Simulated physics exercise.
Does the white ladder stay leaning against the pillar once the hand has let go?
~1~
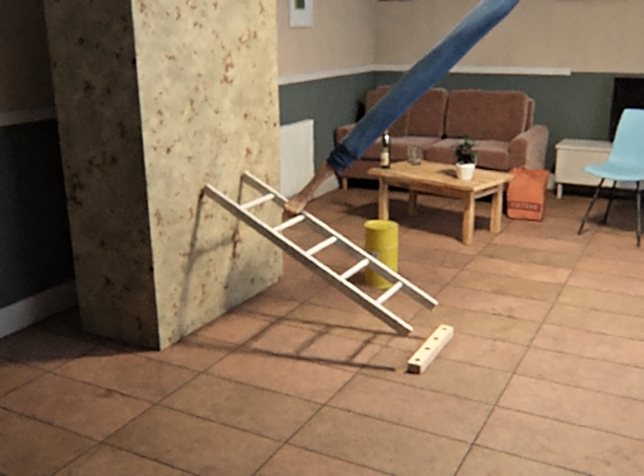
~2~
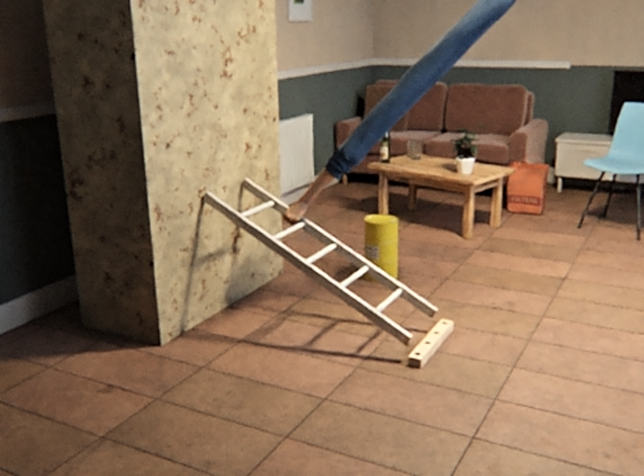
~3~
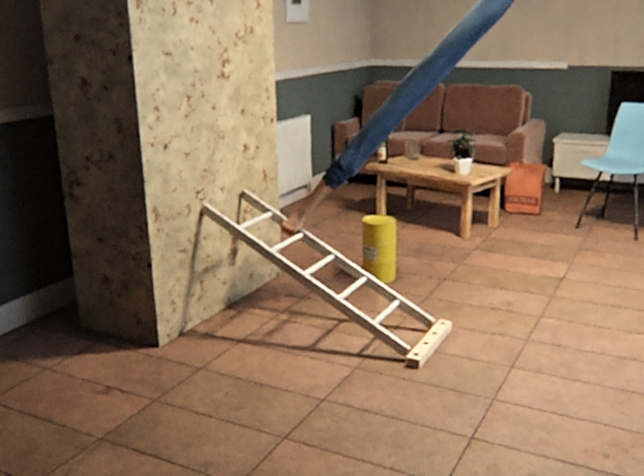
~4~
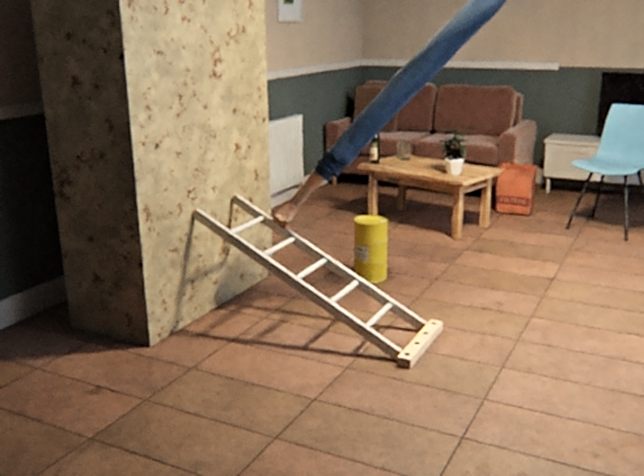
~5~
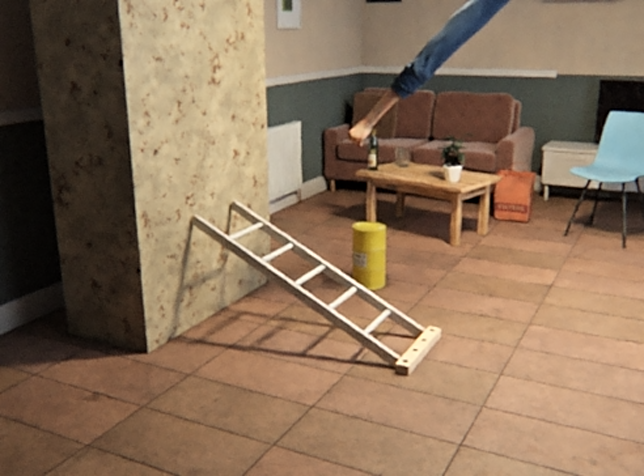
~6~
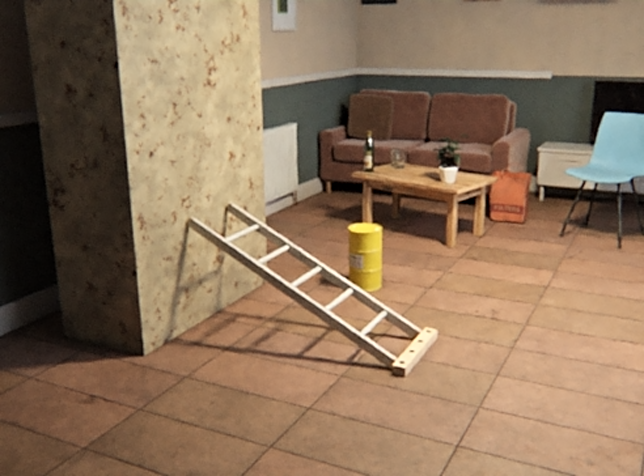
Yes, the white ladder remains leaning against the pillar after the hand leaves, and its feet stay in place at the batten.
To begin with, a hand at the end of a blue-sleeved arm holds a white ladder at a low slant against a mottled pillar, with a pale batten on the tiled floor just beyond its feet. The ladder settles down a little, and its feet come up to the batten. The hand stays on the upper part for a moment, then lets go and draws back toward the upper right, out of view. The ladder remains leaning on the pillar with its feet at the batten, while the yellow canister behind it stays where it was.
